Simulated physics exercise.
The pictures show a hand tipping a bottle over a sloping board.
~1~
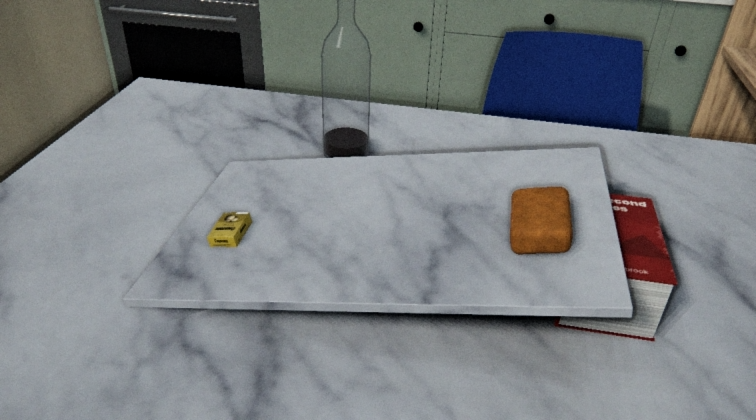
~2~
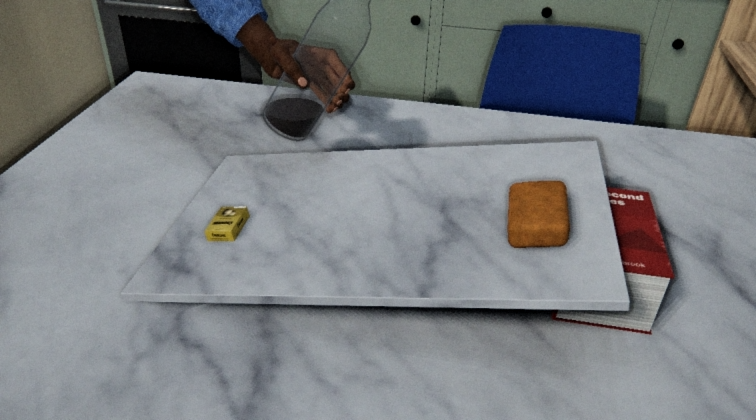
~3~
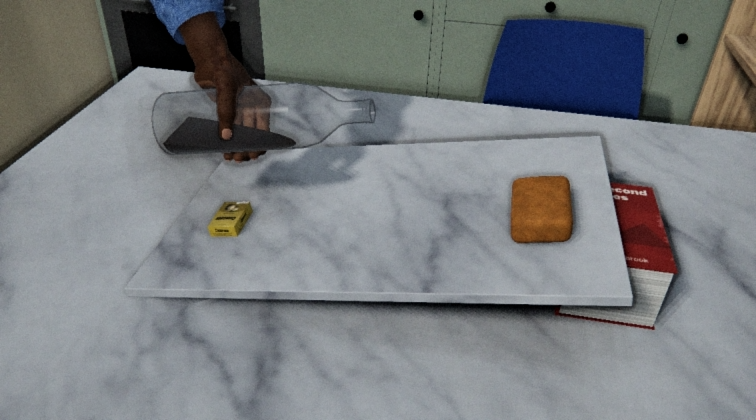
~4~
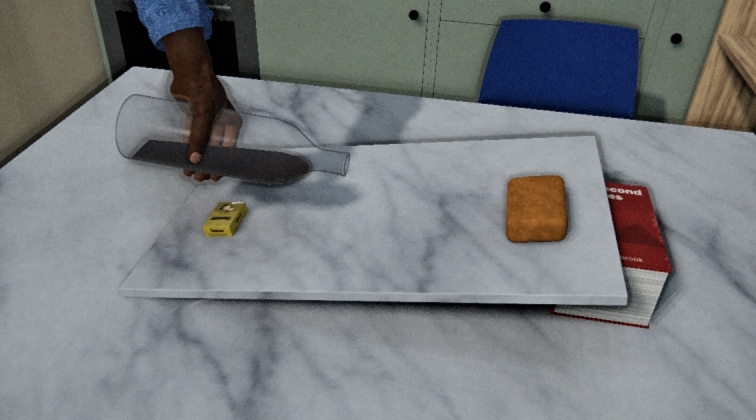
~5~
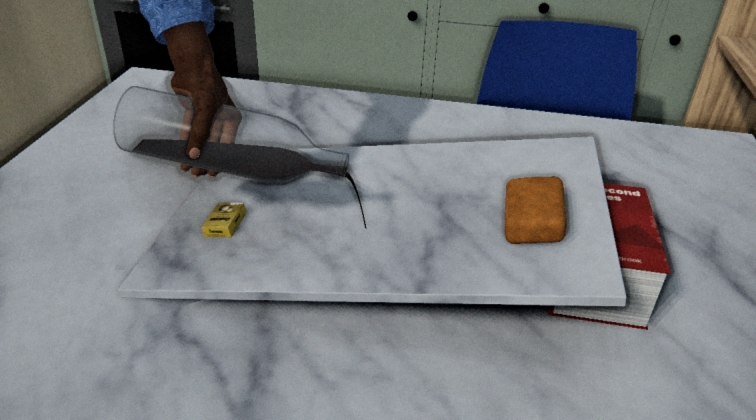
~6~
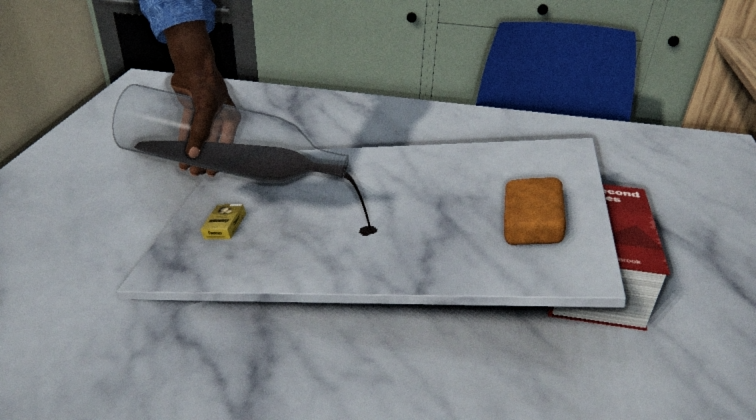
A hand lifts a bottle, tips it sideways, and pours dark liquid onto a sloping board.
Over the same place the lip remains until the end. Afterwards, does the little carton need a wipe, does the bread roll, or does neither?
Little carton - wet; bread roll - dry.
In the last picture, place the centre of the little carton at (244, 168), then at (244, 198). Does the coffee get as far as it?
First try: It misses the spill; second try: It meets the spill.
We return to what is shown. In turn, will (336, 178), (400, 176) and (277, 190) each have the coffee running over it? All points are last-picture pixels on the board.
Spot one ends up out of the spill, spot two out of the spill, spot three out of the spill.
A moment on, it runs down to the left; the little carton is untouched; the bread roll is untouched.
Further on, it runs down to the left and off the end; the little carton is reached; the bread roll is untouched.
When it is over, it runs down to the left and off the end; the little carton is reached; the bread roll is untouched.
